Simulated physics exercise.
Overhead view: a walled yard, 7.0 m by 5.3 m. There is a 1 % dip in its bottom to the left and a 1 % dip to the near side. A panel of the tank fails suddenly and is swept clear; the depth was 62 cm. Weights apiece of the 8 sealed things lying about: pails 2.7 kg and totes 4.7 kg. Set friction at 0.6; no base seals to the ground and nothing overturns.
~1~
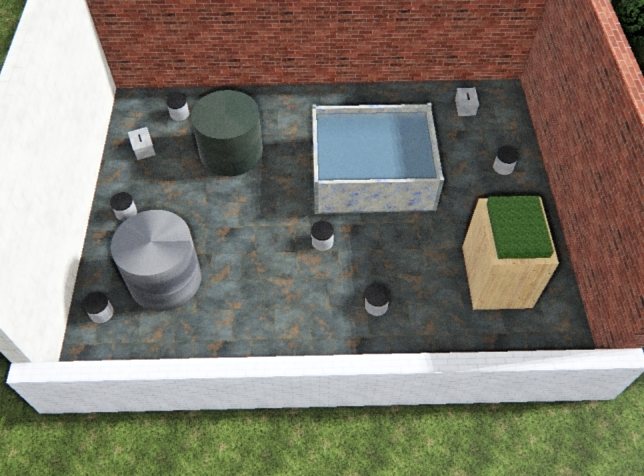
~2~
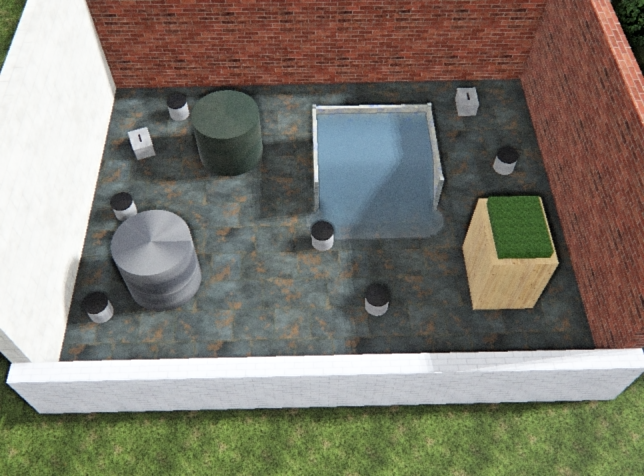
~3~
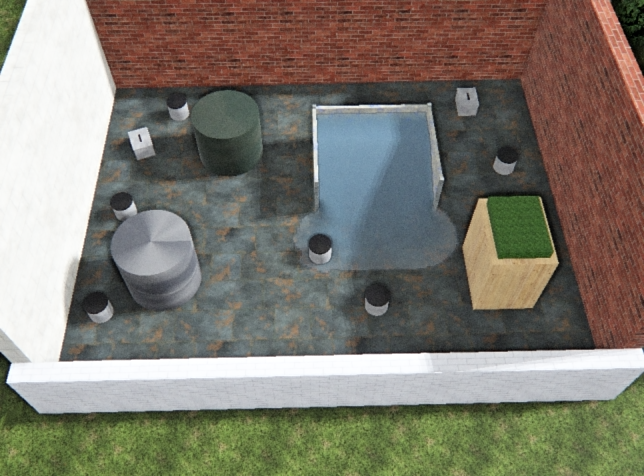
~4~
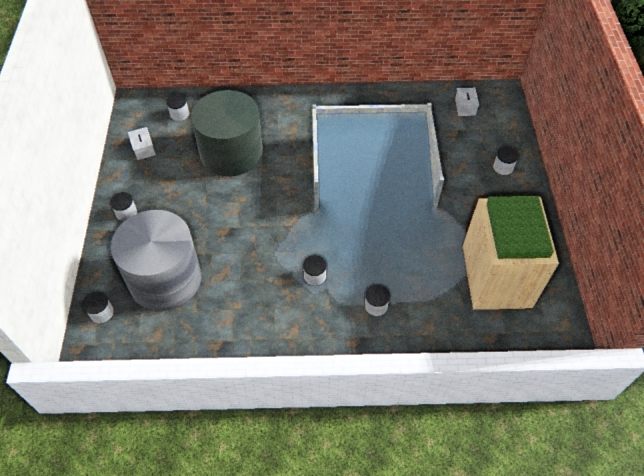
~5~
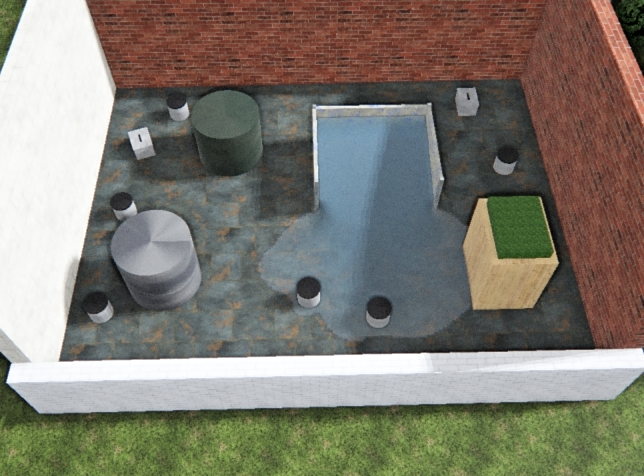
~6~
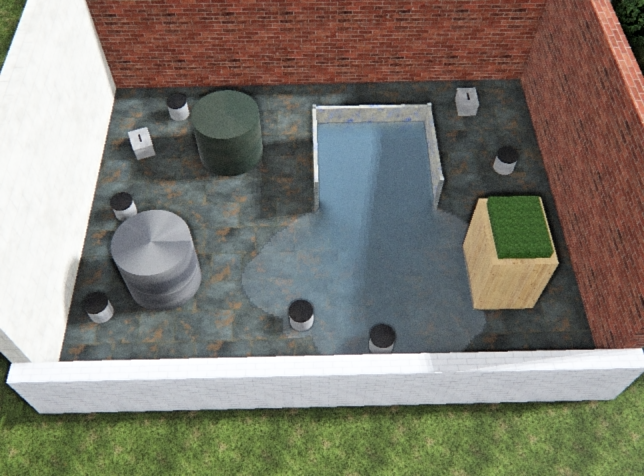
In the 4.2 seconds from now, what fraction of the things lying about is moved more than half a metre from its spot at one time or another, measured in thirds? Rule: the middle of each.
It is between one and two thirds.
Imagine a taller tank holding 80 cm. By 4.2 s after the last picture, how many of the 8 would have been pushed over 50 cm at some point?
The count would be 6.
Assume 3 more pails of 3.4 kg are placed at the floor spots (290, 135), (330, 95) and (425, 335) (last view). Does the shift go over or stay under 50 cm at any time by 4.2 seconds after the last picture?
Answers in order are does not cross, does not cross and crosses the line.
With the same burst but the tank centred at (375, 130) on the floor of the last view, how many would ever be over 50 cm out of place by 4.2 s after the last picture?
5.
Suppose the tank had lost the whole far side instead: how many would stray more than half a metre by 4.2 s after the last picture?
That would give 6.
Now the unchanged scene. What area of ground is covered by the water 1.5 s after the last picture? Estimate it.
Close to 15 m2, I'd say.
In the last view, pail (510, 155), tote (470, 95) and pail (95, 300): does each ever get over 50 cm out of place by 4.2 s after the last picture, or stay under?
Beyond the mark, within the mark, beyond the mark.
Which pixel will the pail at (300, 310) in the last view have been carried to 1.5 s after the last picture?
Roughly at (131, 342).
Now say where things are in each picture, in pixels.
The first picture shows a pail at (323, 230), on the bottom; a pail at (378, 295) rests on the ground; 2.3 m2 under water; 0 of 8 have shifted.
The second picture shows a pail at (323, 230), on the bottom; a pail at (378, 295), on the bottom; water covers 3.3 m2; 0 of 8 have shifted.
The third picture shows a pail at (320, 244) rests on the ground, 23 cm from its start; a pail at (378, 295), on the bottom; water covers 4.3 m2; 1 of 8 have shifted.
The fourth picture shows a pail at (315, 265) rests on the ground, 58 cm from its start; a pail at (378, 295), on the bottom; 5.7 m2 under water; 1 of 8 have shifted.
The fifth picture shows a pail at (309, 287) rests on the ground, 93 cm from its start; a pail at (380, 307), on the bottom, 19 cm from its start; water covers 7.1 m2; 2 of 8 have shifted.
The sixth picture shows a pail at (301, 310) rests on the ground, 129 cm from its start; a pail at (383, 336), on the bottom, 60 cm from its start; 8.7 m2 under water; 2 of 8 have shifted.
Then, 0.4 s after the last picture 2 of 8 are over 50 cm from their spots; 1 afloat.
Then, 1.5 s after the last picture 2 of 8 are over 50 cm from their spots; 2 afloat.
Then, 2.8 s after the last picture 3 of 8 are over 50 cm from their spots; 3 afloat.
Then, 4.2 s after the last picture 5 of 8 are over 50 cm from their spots, and 5 have been at some point; 3 afloat.
